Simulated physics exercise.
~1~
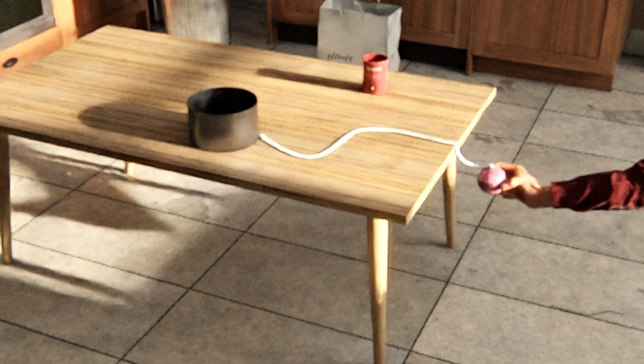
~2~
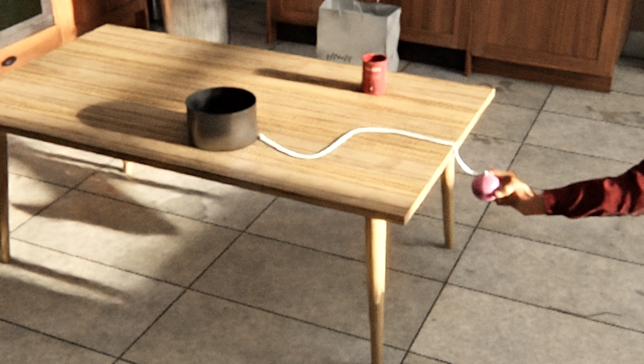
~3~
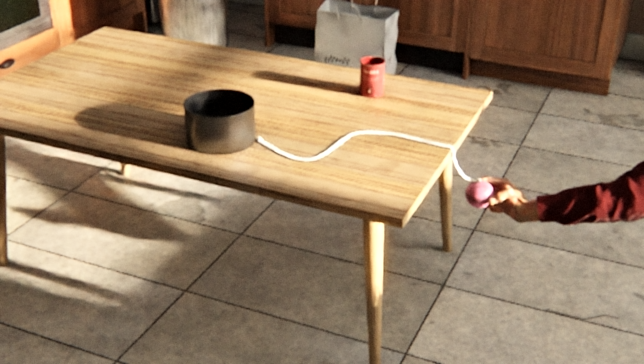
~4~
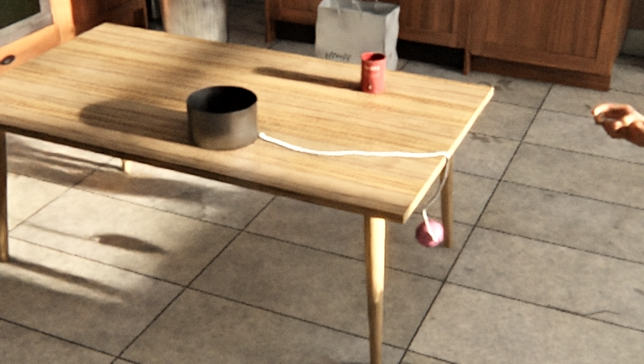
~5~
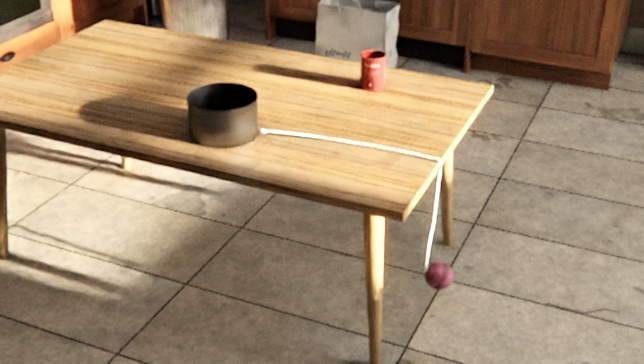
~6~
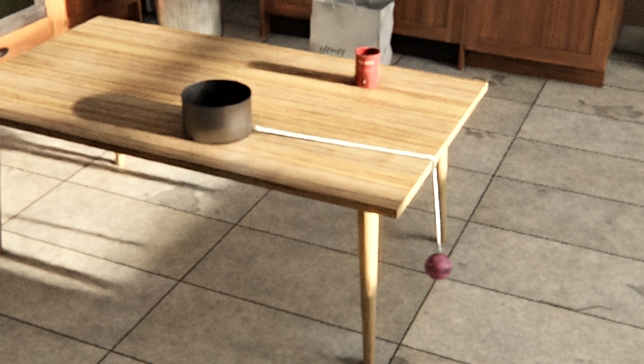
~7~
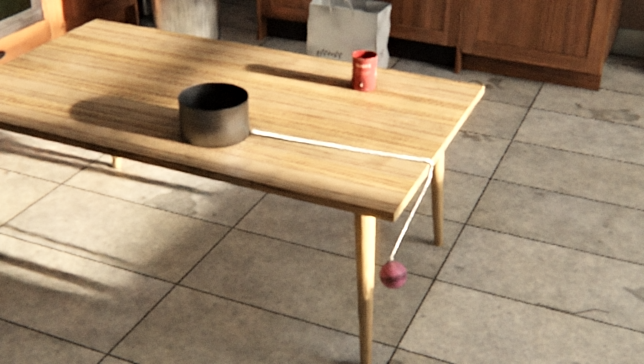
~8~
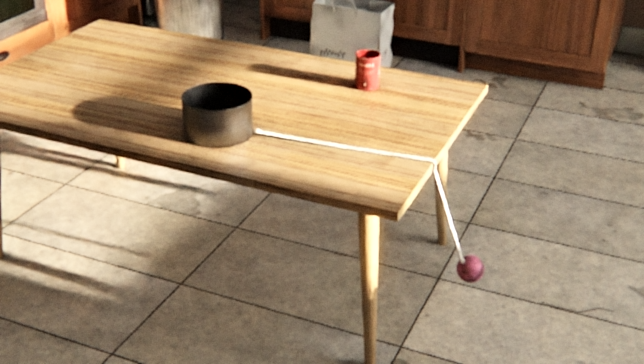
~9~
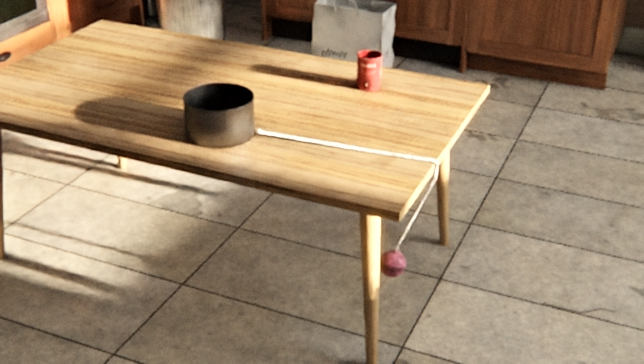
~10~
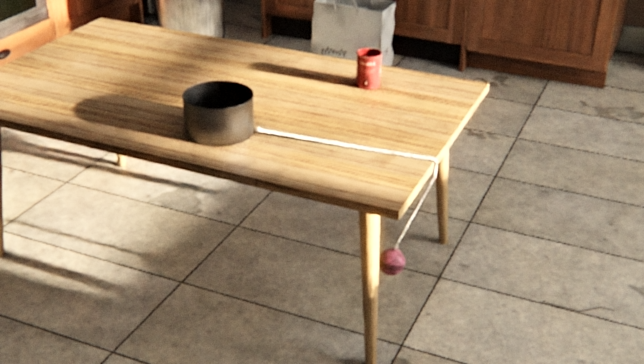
At first, a hand in a dark red sleeve holds a pink ball beyond the right edge of a wooden table, with a white ribbon curving across the top from a dark pot, near a red cup. The hand lowers the ball slightly, then lets go and draws back out of view. The ball drops beside the table, and the ribbon pulls straight over the edge. It stops short of the floor and swings left and right. Finally, it still dangles from the taut ribbon, while the pot and cup remain in place on the table.
